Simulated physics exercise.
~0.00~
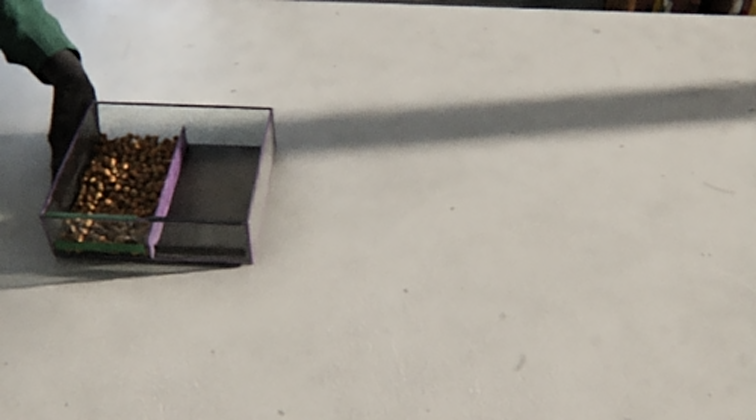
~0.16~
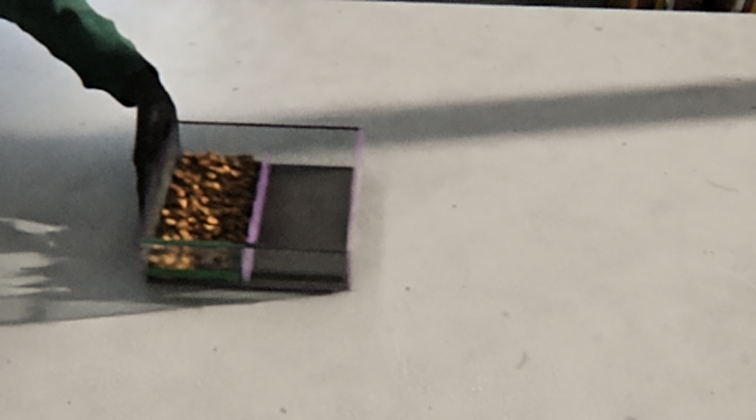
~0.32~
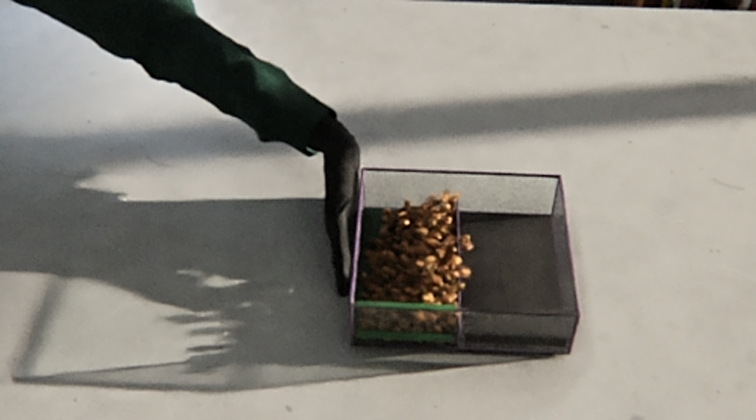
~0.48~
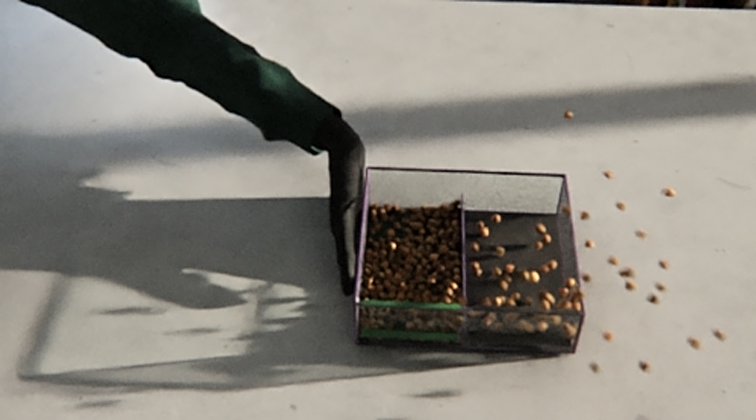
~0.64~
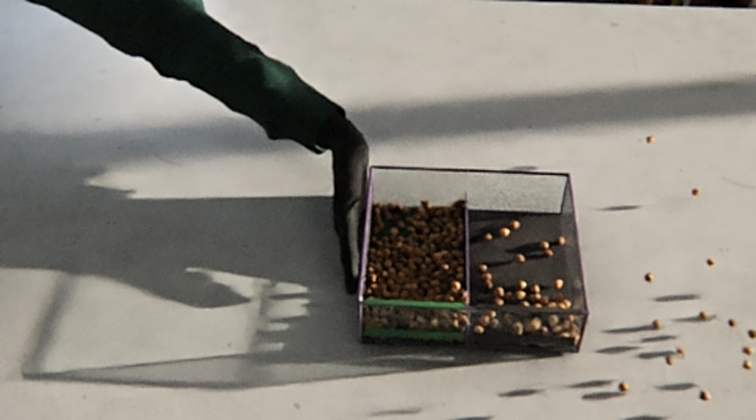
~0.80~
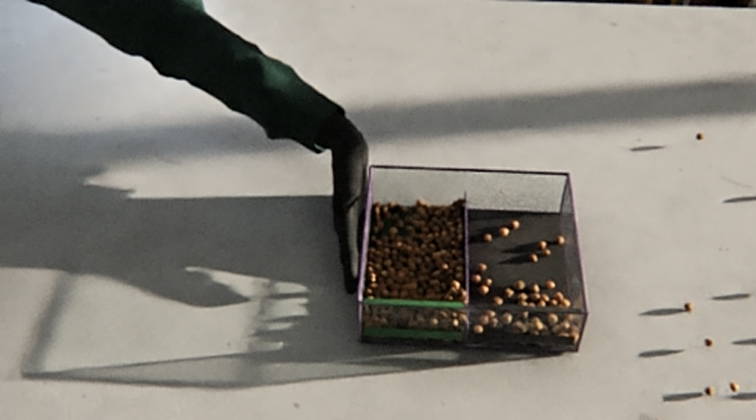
A clear-walled tray with a dark floor, its left compartment holding a heap of golden-brown roasted chickpeas and its right one empty, sits on a pale, sunlit surface seen from above at an angle. A dark-gloved hand in a green sleeve pushes it from the left, sliding it right and toward the viewer. As the tray stops, the chickpeas surge against the divider, and some spill into the right compartment while others fly out beyond the far right wall. The strays scatter rightward, and the tray rests with most chickpeas still on the left, the hand against its side.
